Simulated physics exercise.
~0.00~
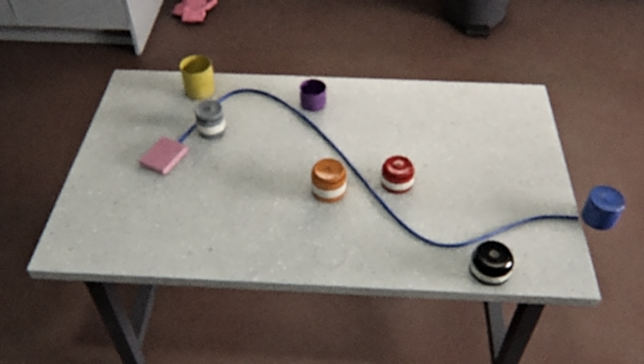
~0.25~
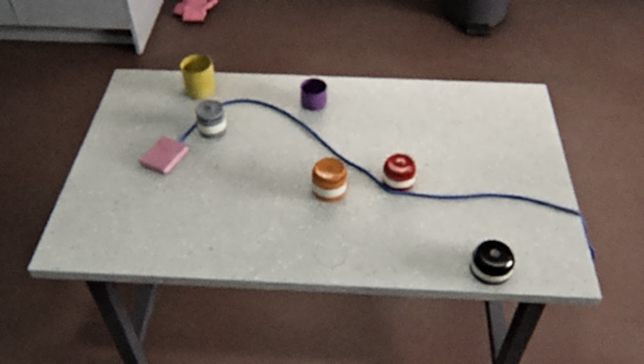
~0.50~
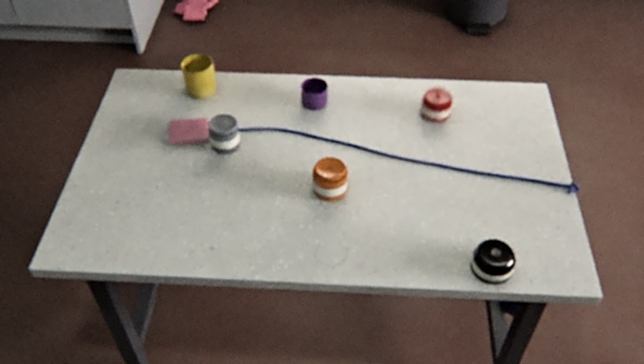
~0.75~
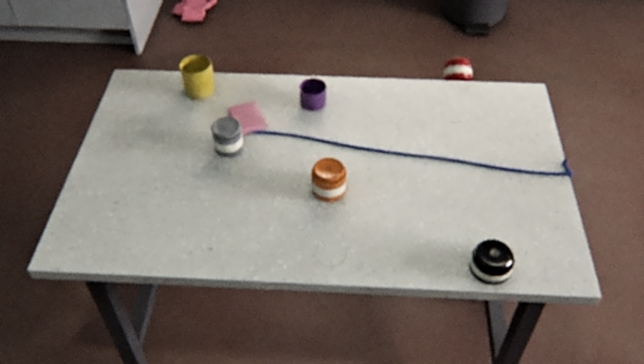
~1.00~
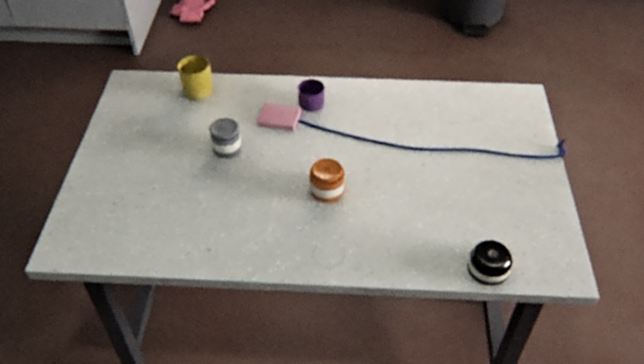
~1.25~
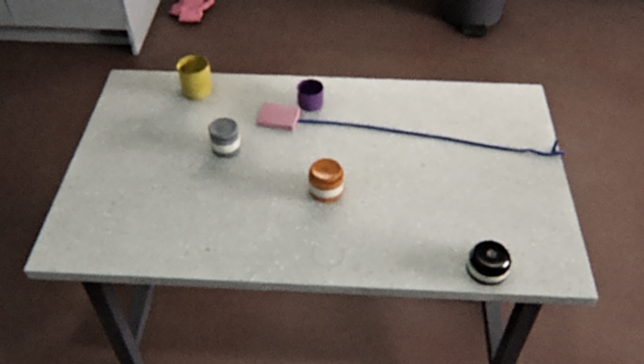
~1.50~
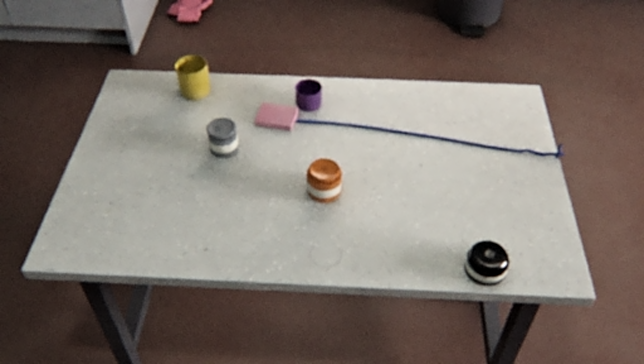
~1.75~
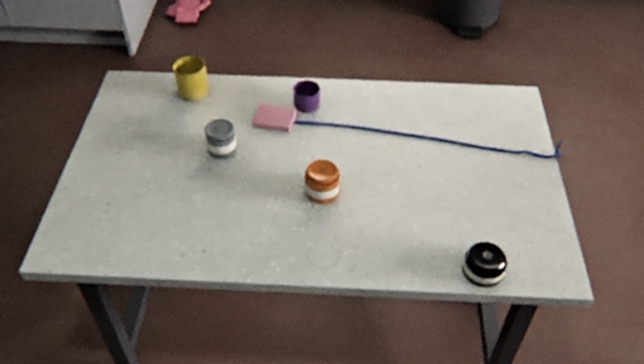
Blue speaker falling off a lab table, its cable sweeping a red jar off the far edge and dragging a pink phone along.
